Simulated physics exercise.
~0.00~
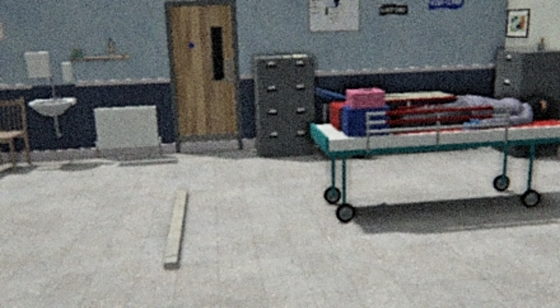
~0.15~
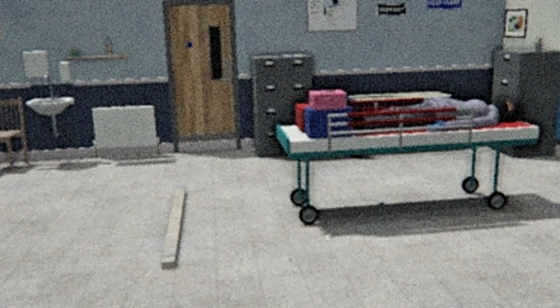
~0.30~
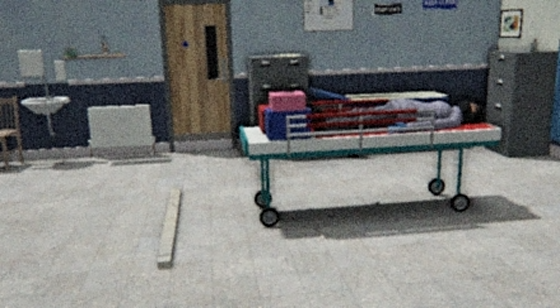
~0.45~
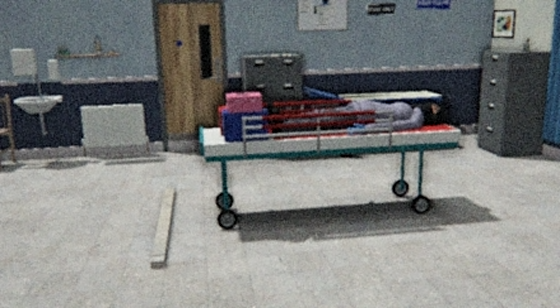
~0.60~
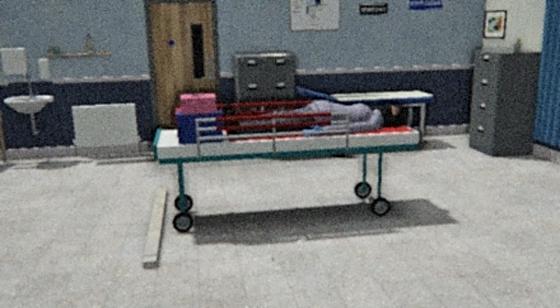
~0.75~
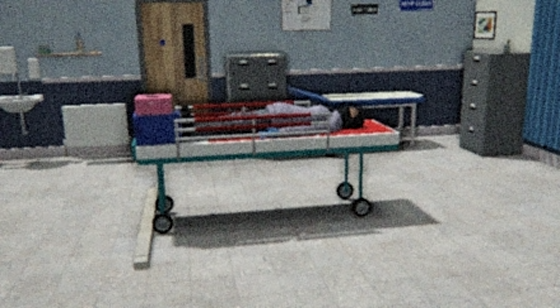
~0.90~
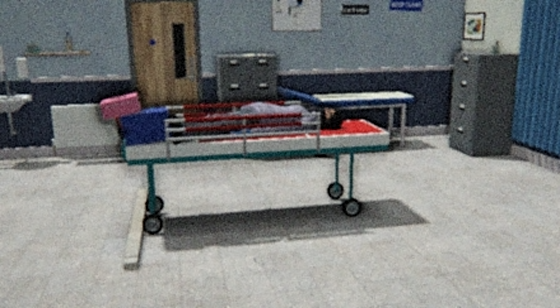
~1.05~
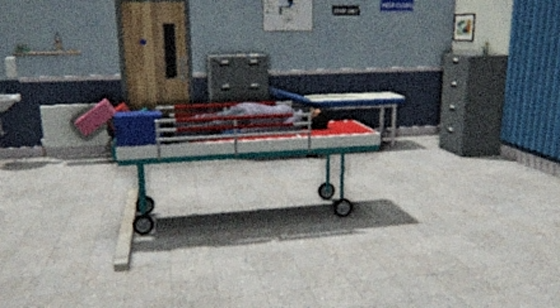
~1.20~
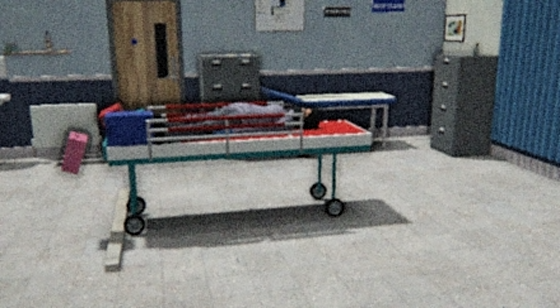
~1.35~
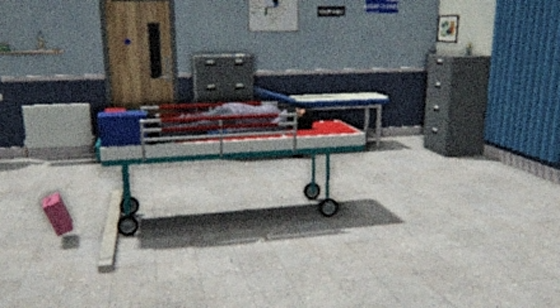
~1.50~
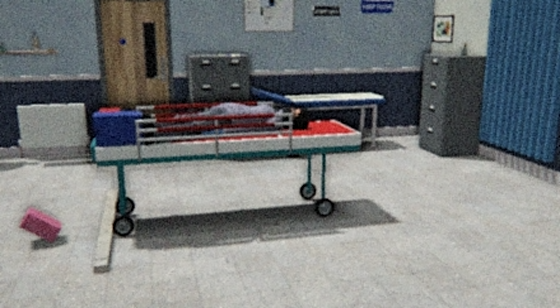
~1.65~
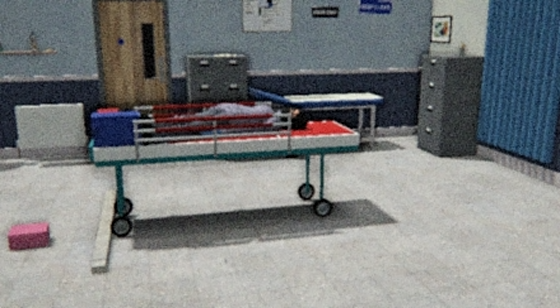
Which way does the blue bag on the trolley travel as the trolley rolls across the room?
The blue bag moves to the left, riding along on the trolley.
